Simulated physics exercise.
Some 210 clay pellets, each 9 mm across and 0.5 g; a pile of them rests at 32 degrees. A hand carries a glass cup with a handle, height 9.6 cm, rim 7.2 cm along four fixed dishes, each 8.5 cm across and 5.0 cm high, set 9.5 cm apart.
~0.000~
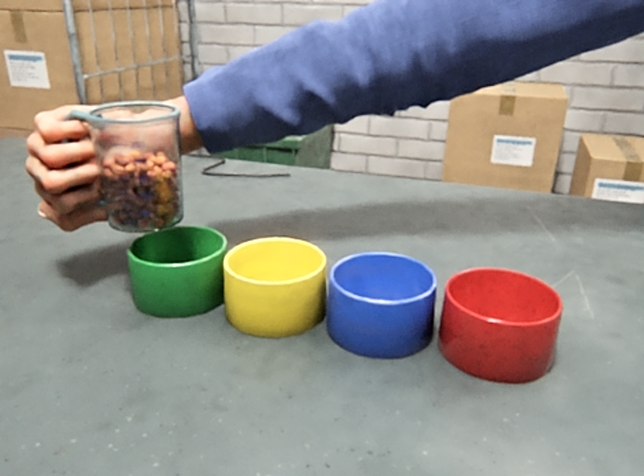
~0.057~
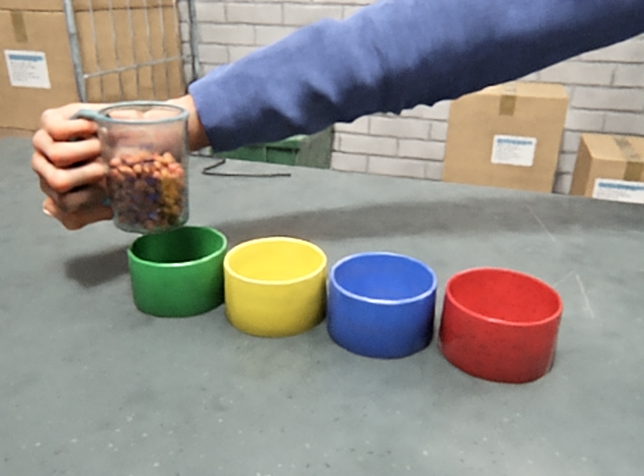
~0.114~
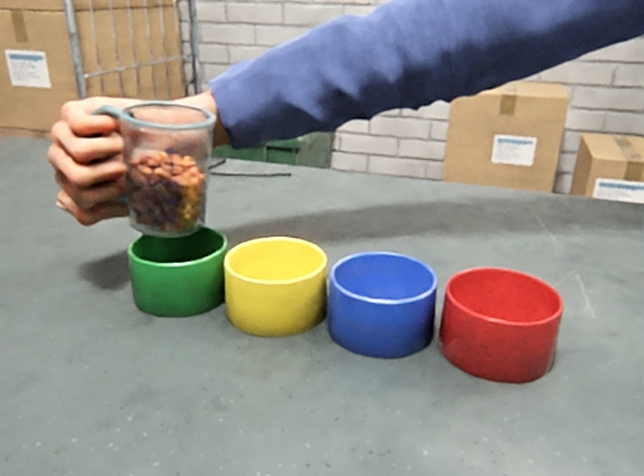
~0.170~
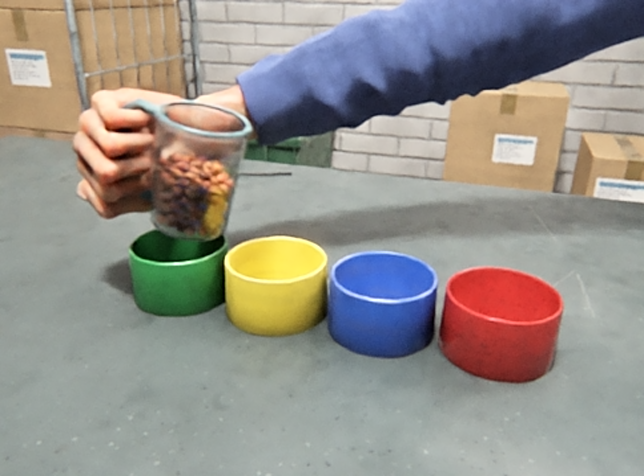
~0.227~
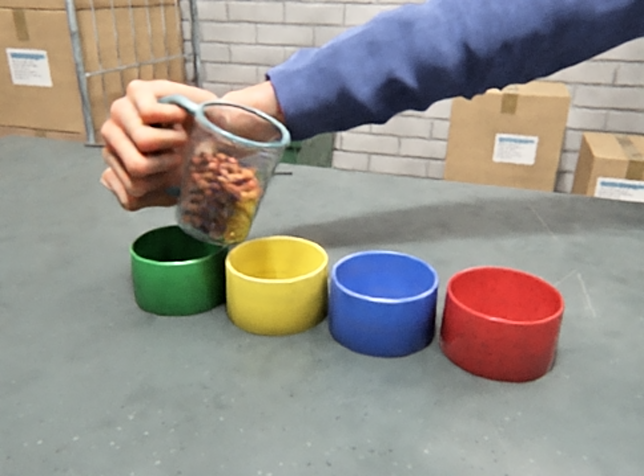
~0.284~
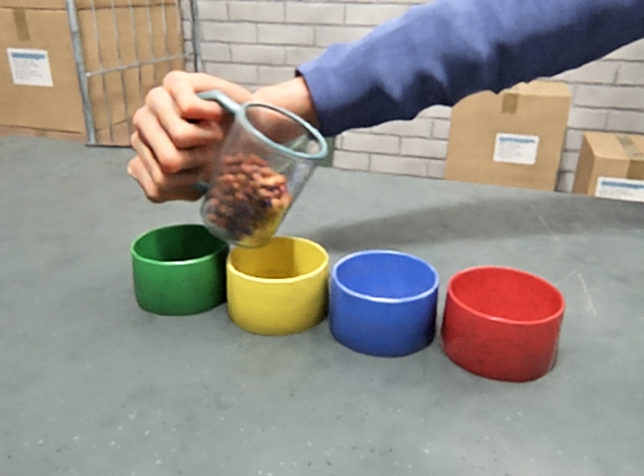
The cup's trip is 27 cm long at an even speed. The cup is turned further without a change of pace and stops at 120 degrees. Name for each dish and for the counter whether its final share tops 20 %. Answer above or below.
Red: Above, blue: Below, green: Below, yellow: Below, counter: Below.
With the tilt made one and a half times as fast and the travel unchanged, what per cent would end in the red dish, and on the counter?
In that case red 90, counter 10.
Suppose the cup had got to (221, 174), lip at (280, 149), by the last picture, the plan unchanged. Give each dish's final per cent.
Red 100; blue 0; green 0; yellow 0.
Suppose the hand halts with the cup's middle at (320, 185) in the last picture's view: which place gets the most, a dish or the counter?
The winner: Blue.
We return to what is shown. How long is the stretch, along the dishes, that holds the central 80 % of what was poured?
About 5 cm.
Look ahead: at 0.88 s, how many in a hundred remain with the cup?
Roughly 95 per cent.
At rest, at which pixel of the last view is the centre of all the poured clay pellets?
Near (509, 321).
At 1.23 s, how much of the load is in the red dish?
Near 65 per cent so far.
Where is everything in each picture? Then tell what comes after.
Cup at (140, 167), tilt 0 degrees, lip at (172, 115), moved 0.0 cm; middle of the pieces at (149, 187); green dish at (178, 245); yellow dish at (275, 260); blue dish at (383, 276); red dish at (503, 294), in the first frame.
Cup at (147, 168), tilt 2 degrees, lip at (181, 117), moved 0.7 cm; middle of the pieces at (155, 188), in the second frame.
Cup at (168, 170), tilt 7 degrees, lip at (208, 123), moved 2.7 cm; middle of the pieces at (174, 190), in the third frame.
Cup at (197, 172), tilt 14 degrees, lip at (245, 133), moved 5.4 cm; middle of the pieces at (200, 193), in the fourth frame.
Cup at (228, 175), tilt 21 degrees, lip at (284, 143), moved 8.2 cm; middle of the pieces at (227, 196), in the fifth frame.
Cup at (259, 179), tilt 28 degrees, lip at (323, 155), moved 11.0 cm; middle of the pieces at (255, 198); green dish at (181, 243); yellow dish at (278, 258); blue dish at (385, 274); red dish at (505, 293). The cup turns about 125 degrees a second and travels 49 cm a second, in the sixth frame.
After 0.64 s, tilt 72 degrees; cup holds 100 %.
After 0.88 s, tilt 102 degrees; cup holds 95 %, red 5 %.
Then, at 1.23 s, tilt 120 degrees; cup holds 35 %, red 65 %.
At rest (1.9 s), red 100 %, blue 0 %, green 0 %, yellow 0 %, counter 0 %.
